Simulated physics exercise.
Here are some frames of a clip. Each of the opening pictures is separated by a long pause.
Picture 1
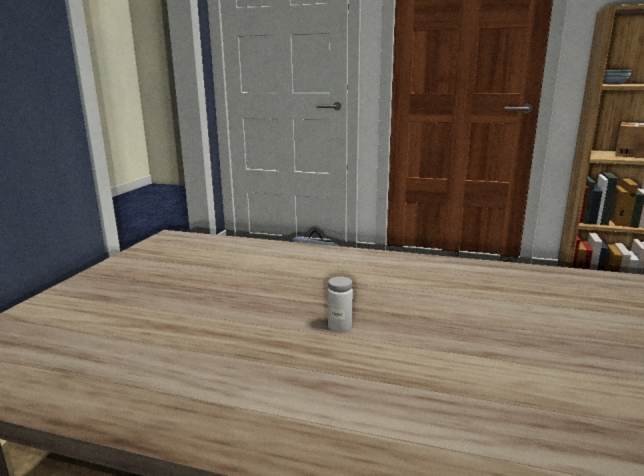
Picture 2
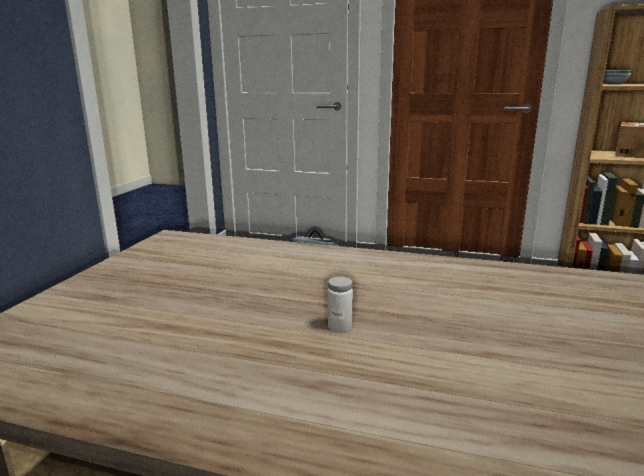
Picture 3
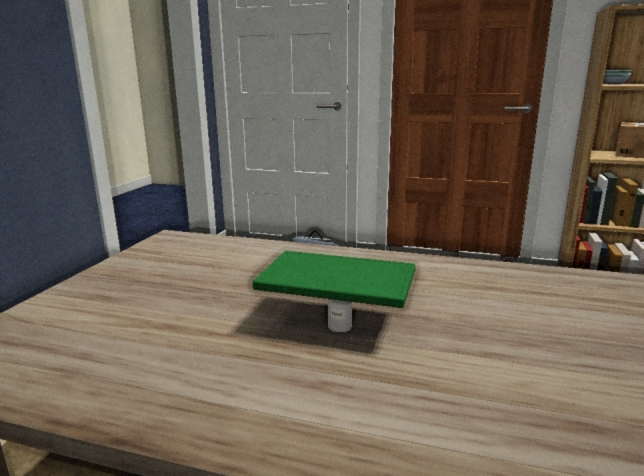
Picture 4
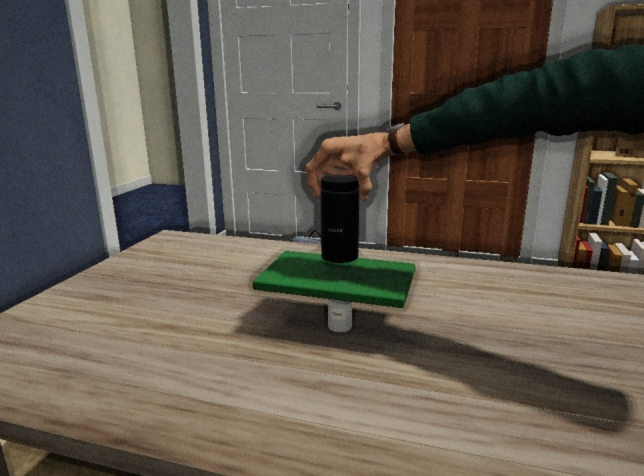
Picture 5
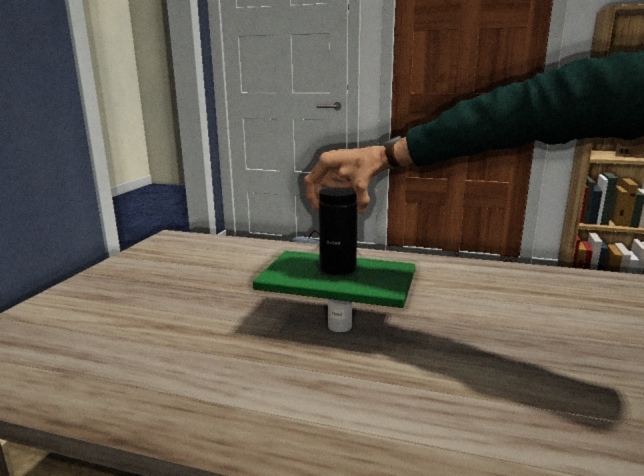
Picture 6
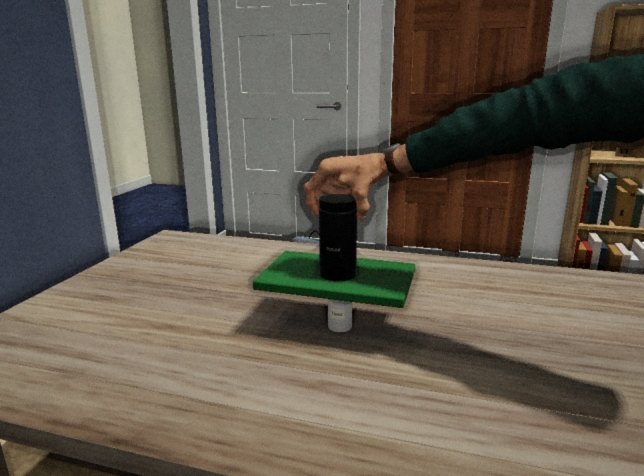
On a wooden table in a room with two doors, a white shaker stands alone, then a green board appears on top of it. A hand reaching in from the right lowers a black jar onto the board and keeps holding it.
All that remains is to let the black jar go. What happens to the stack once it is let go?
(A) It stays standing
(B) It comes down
A, it stays standing.
Then, 0.20 s later than the last frame, all is still.
Then, 0.40 s later than the last frame, black jar resting near (338, 238).
When it is over, all 3 as before. End places, in pixels of the last picture, black jar near (338, 238). The stack stays up.
